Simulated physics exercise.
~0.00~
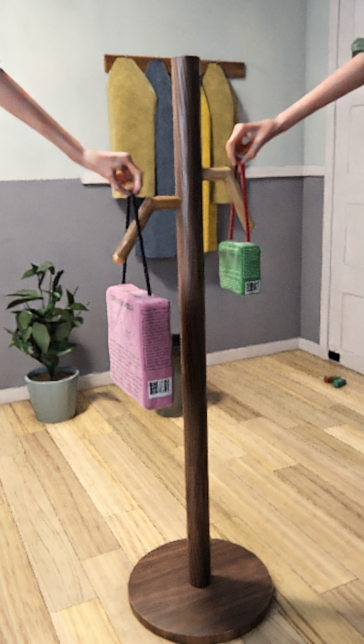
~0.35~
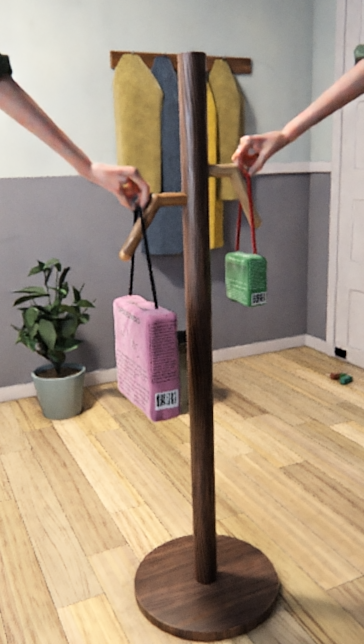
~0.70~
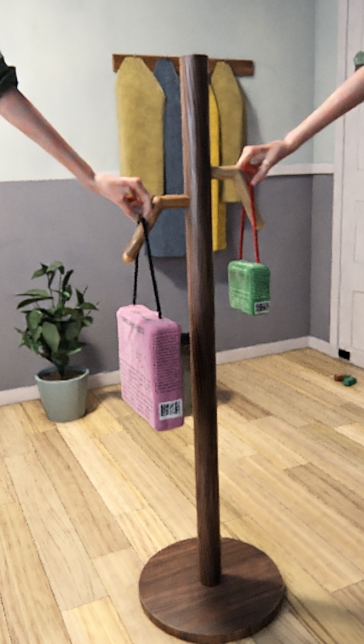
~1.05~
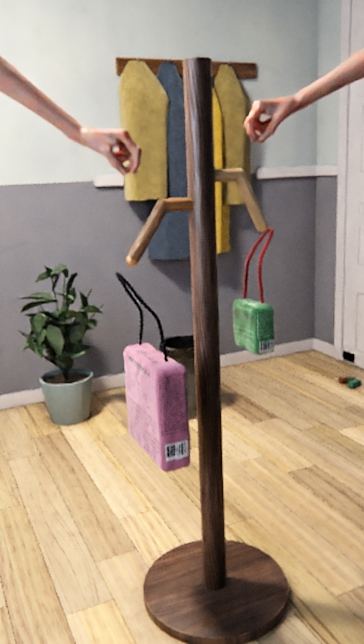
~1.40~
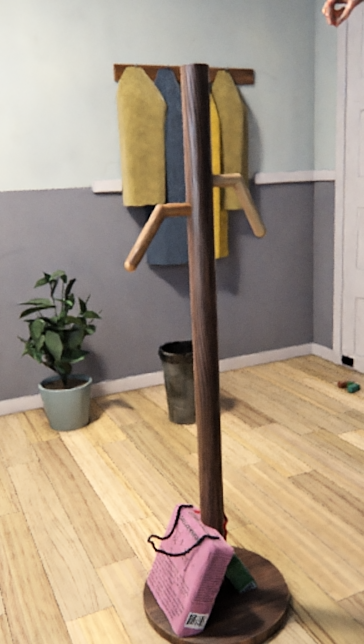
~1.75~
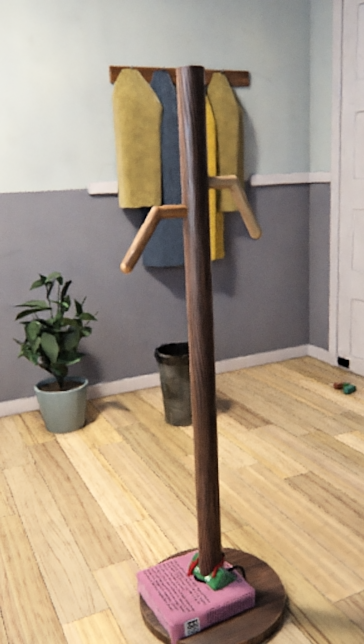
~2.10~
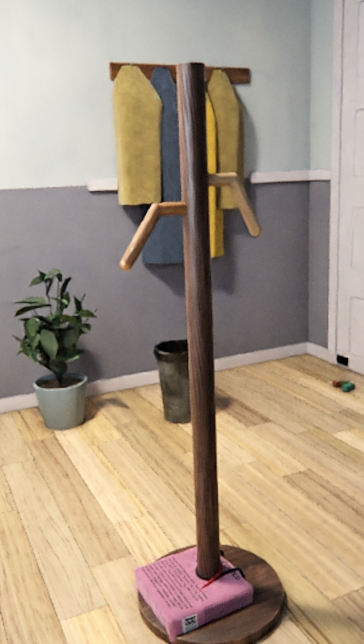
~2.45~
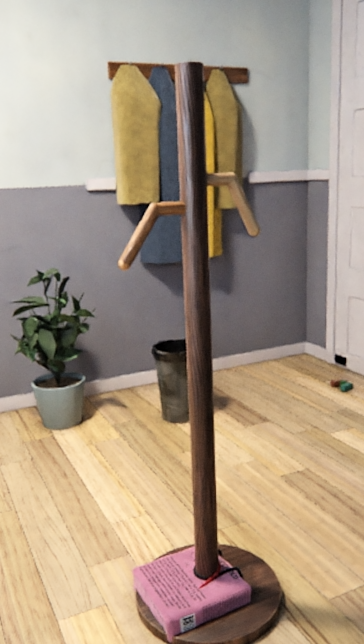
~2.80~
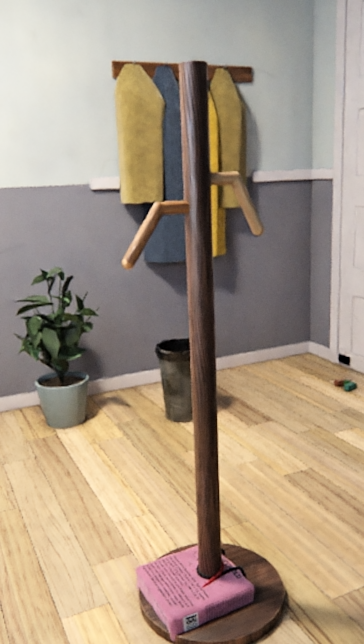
In the video, two hands lower a pink bag and a smaller green pouch by their loops at the downward-sloping pegs of a wooden coat stand, then let go. Both fall to the base, where the pink bag ends on its side and the pouch drops from view.
